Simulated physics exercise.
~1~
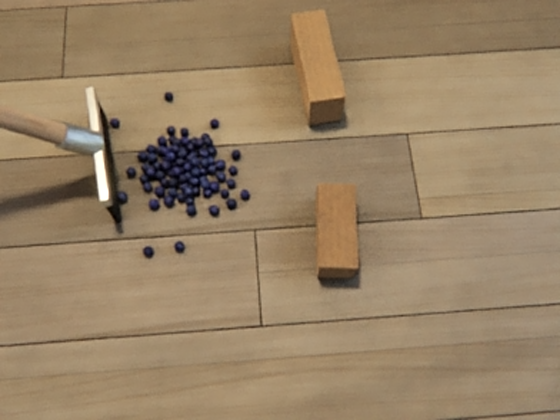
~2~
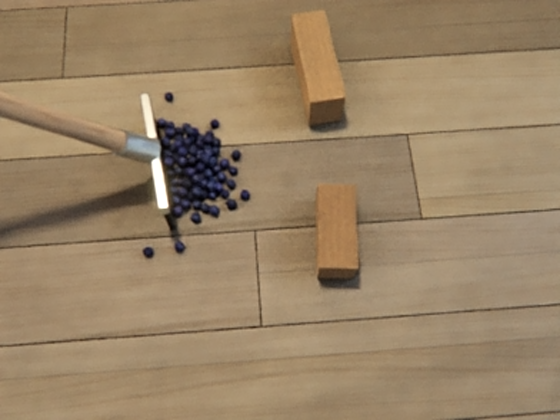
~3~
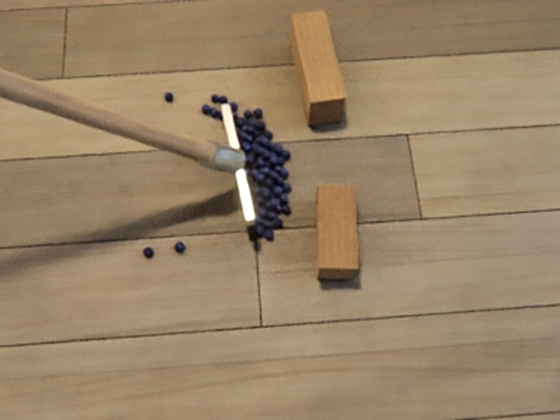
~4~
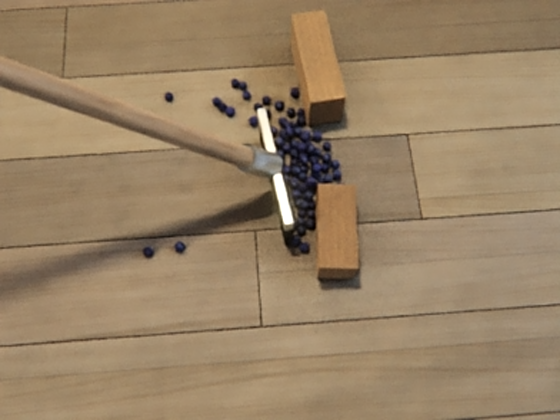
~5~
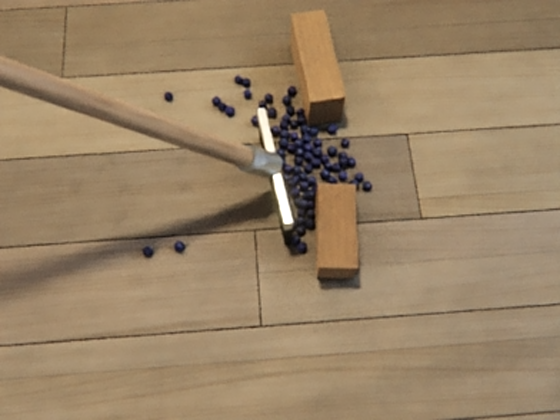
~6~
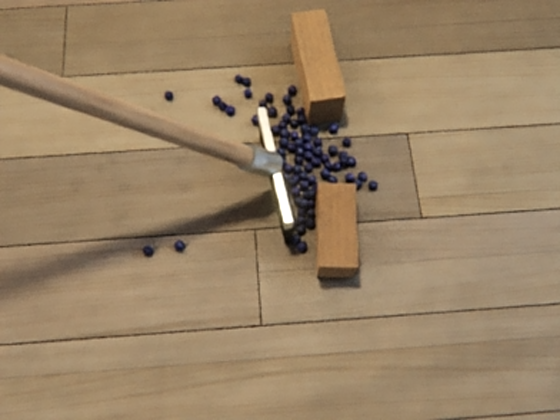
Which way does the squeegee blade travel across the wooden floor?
The blade moves to the right, pushing the dark berries toward the two blocks before it stops.
